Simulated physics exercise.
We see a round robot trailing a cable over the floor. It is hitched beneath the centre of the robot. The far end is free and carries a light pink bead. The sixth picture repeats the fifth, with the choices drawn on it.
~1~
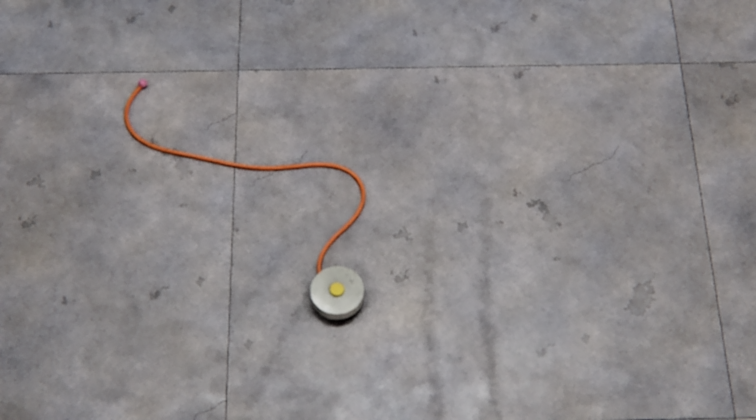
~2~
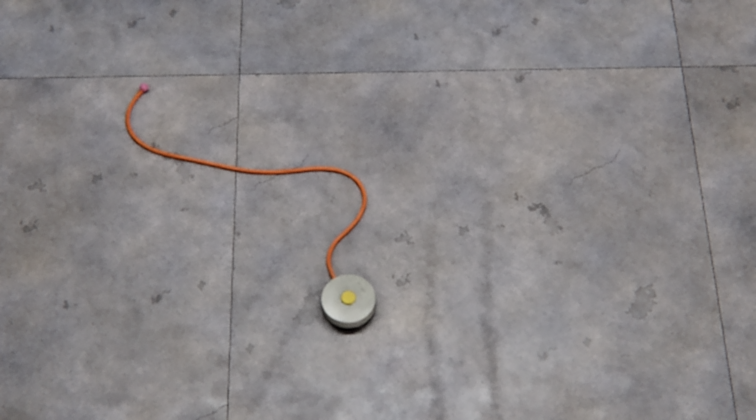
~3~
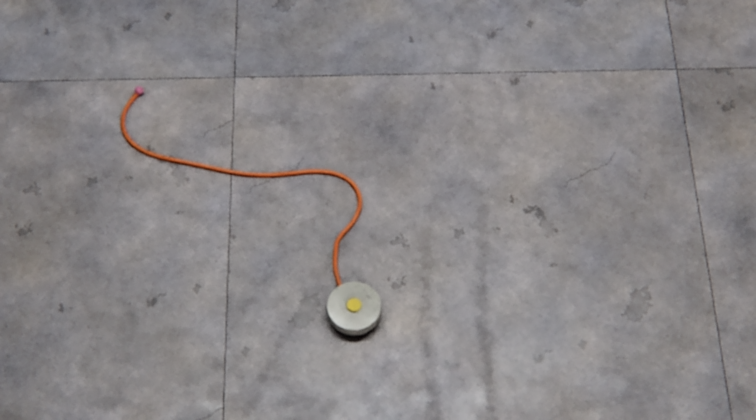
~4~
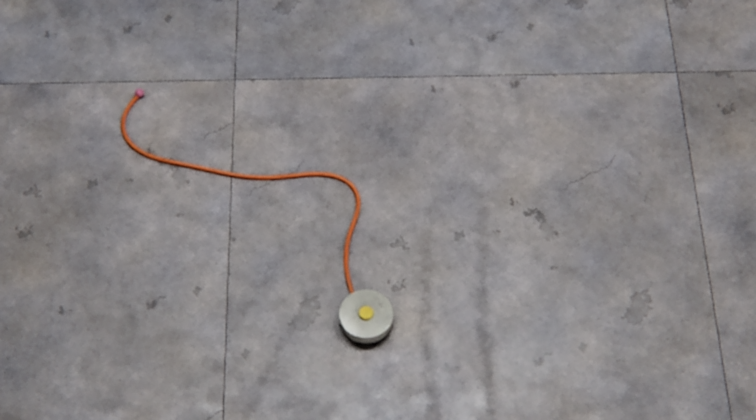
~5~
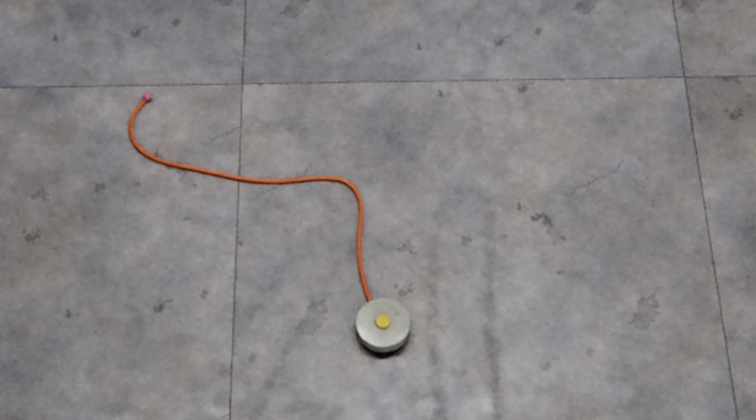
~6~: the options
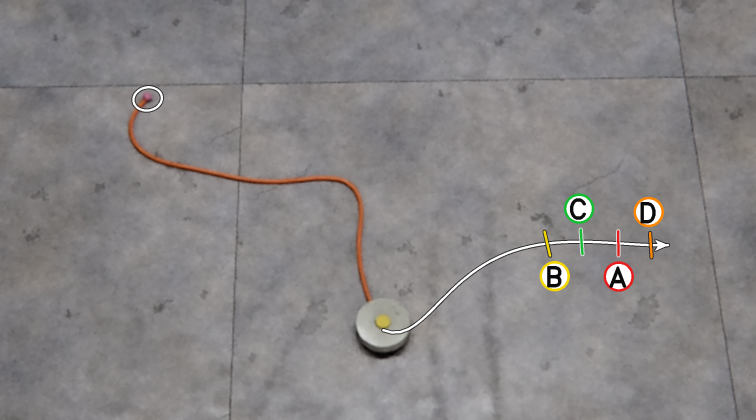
A round robot moves slightly down and right, straightening the nearby part of its orange cable.
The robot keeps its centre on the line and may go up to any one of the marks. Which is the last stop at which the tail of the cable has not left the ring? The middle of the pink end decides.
Stop at B.
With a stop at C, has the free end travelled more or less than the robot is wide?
Less.
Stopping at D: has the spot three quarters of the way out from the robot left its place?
Yes.
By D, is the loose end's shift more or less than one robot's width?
More.
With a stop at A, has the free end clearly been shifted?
Yes.
On the copy, A at (618, 243); B at (547, 244); C at (582, 242); D at (651, 245); the ring at (148, 99); the route from (383, 330) via (514, 251) to (668, 245).
On B. First, robot (441, 297), middle of the cable (285, 182), free end (147, 97).
Then, robot (492, 256), middle of the cable (285, 182), free end (147, 97).
Finally, robot (548, 239), middle of the cable (315, 199), free end (143, 102); the free end is still in its ring.
By contrast, A drags the free end to (176, 137); C drags the free end to (151, 120); D drags the free end to (202, 148).
